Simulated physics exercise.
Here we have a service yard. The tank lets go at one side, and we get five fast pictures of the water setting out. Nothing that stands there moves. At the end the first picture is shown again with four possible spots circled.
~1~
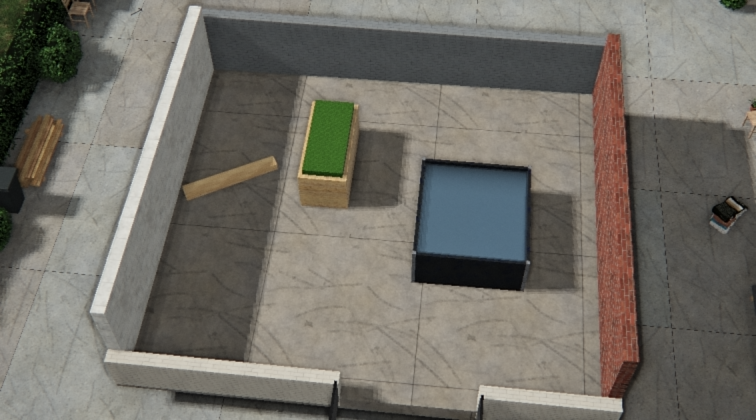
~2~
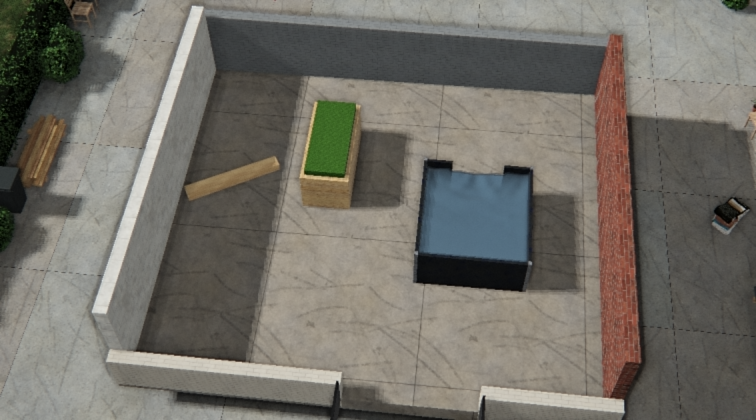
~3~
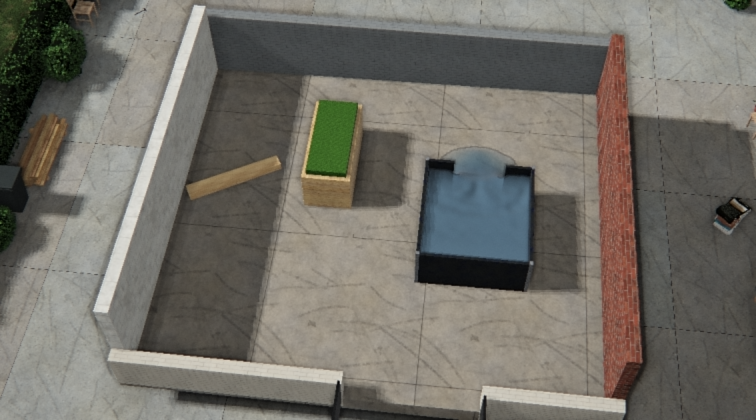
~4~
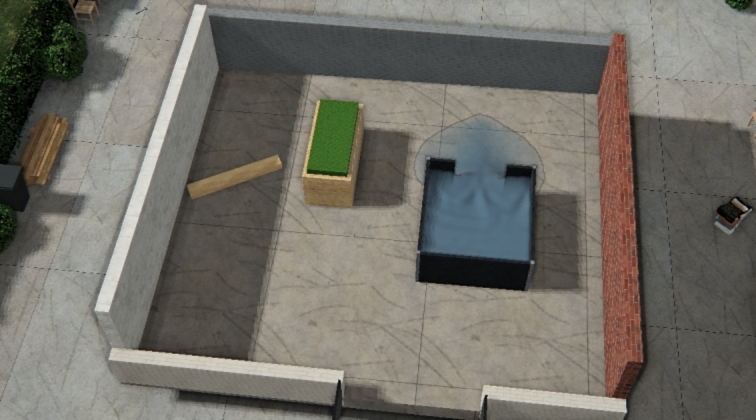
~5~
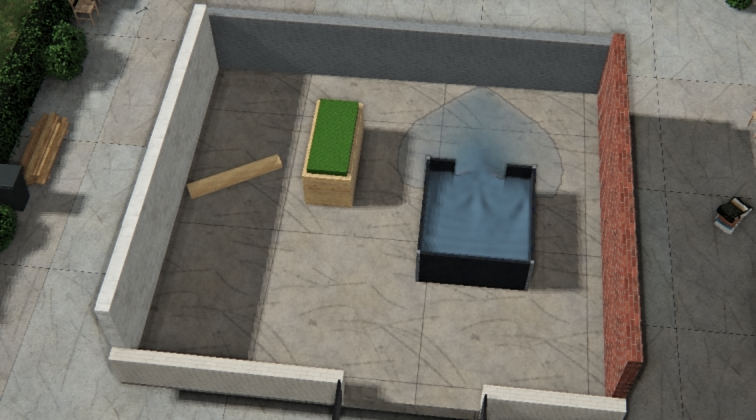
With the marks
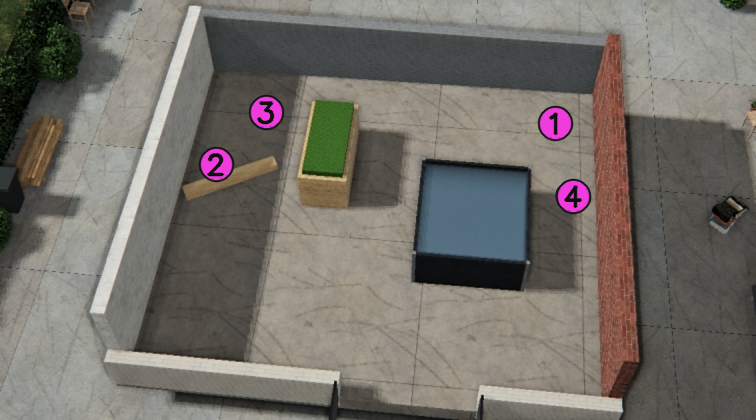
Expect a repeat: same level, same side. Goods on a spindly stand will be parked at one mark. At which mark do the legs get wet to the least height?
It is 4.
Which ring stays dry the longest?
That would be 2.
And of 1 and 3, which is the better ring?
That would be 3.
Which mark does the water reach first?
It is 1.
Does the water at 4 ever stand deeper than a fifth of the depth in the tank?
No, it does not.
On the marked copy, 1 at (555, 123); 2 at (216, 164); 3 at (266, 112); 4 at (573, 196).
With 1, the water peaks at about 35 % of the depth that stood in the tank.
With 2, the water peaks at about 25 % of the depth that stood in the tank.
With 3, the water peaks at about 19 % of the depth that stood in the tank.
With 4, the water peaks at about 9 % of the depth that stood in the tank.
